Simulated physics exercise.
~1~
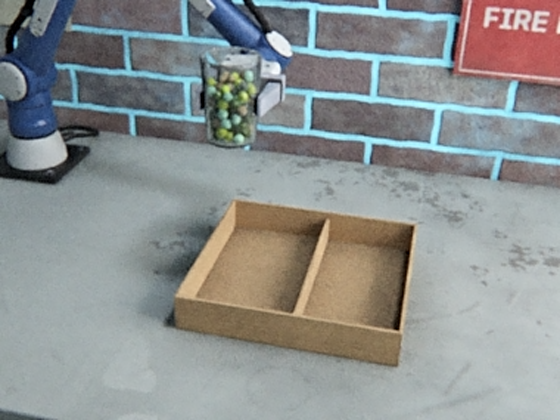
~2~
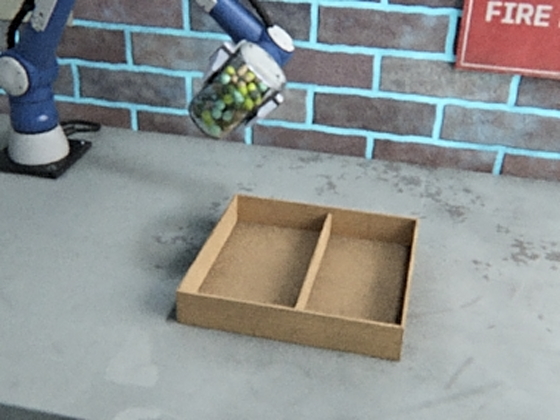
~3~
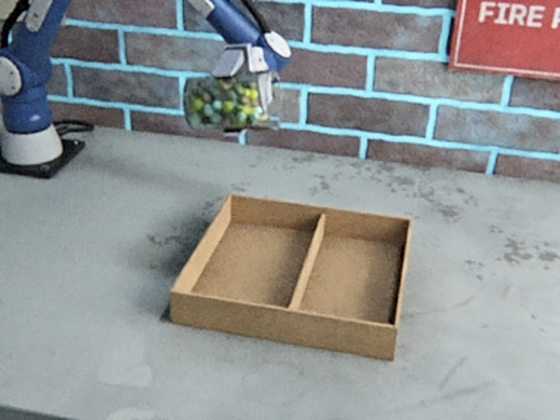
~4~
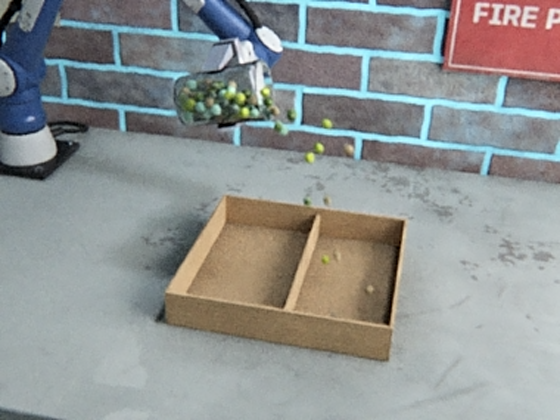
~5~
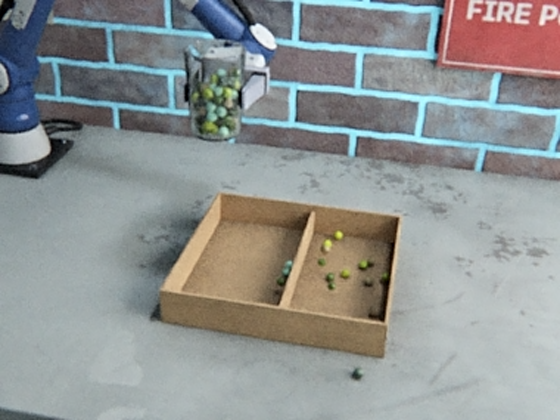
The clip shows a blue and white robot arm tipping a clear tumbler of green and yellow round sweets above a divided tray, spilling some, then turning it upright, with most sweets still inside, several in the tray's two parts and one on the table.
